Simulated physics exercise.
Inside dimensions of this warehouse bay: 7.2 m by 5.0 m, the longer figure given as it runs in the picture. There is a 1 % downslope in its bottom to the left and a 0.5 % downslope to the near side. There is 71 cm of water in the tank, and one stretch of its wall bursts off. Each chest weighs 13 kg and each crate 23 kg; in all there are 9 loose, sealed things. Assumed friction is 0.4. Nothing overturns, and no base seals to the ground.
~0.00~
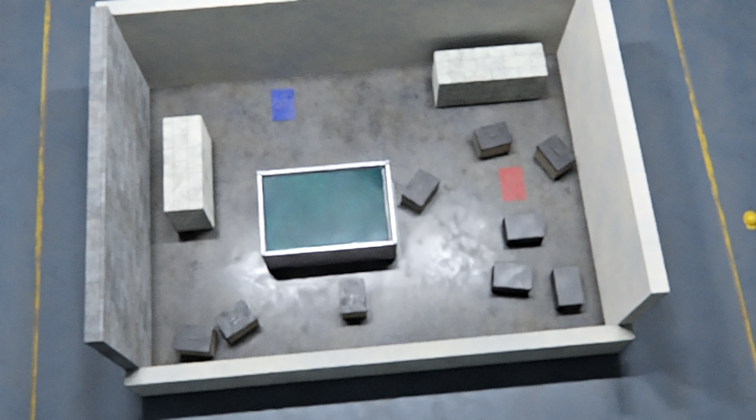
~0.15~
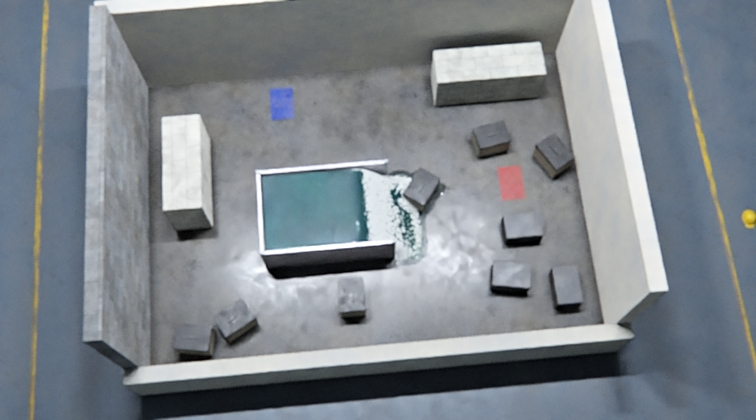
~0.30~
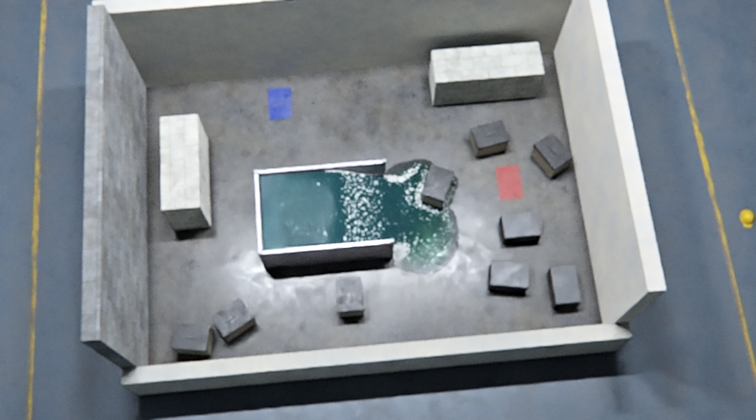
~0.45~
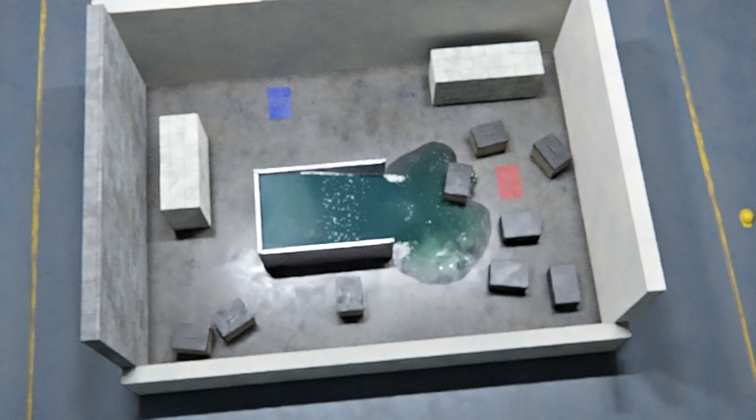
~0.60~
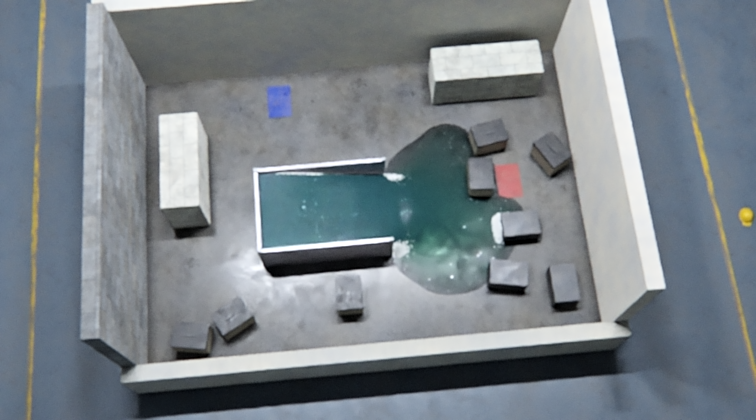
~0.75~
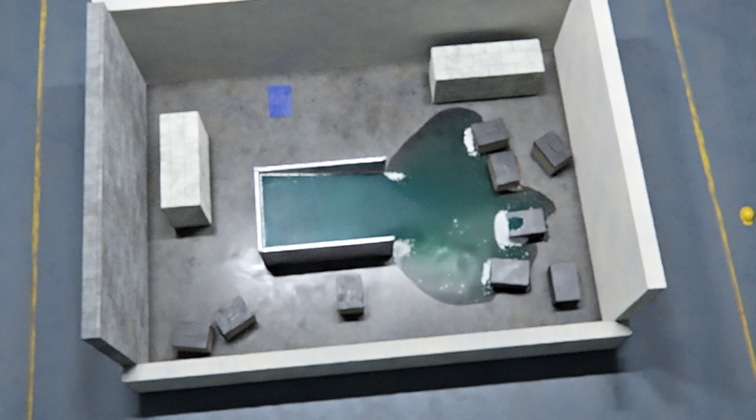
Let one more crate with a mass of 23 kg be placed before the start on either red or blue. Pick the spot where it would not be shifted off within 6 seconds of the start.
Blue.
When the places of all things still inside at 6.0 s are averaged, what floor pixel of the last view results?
I'd put it around (345, 250).
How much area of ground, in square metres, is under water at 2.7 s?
Somewhere around 16 m2, roughly.
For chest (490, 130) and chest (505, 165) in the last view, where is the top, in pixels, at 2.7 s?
Approx. (550, 87); approx. (529, 130).
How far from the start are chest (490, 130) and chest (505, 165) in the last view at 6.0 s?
40 cm; 200 cm.
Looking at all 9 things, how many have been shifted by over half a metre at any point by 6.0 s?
Total: 7.
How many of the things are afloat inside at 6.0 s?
2.
After 1.2 s on red it would be 51 cm off in 8 cm of water; on blue it would be 0 cm off in 0 cm of water.
After 2.7 s on red it would be 71 cm off in 18 cm of water; on blue it would be 0 cm off in 0 cm of water.
After 4.2 s on red it would be 53 cm off in 12 cm of water; on blue it would be 0 cm off in 1 cm of water.
After 6.0 s on red it would be 157 cm off in 10 cm of water; on blue it would be 2 cm off in 5 cm of water.
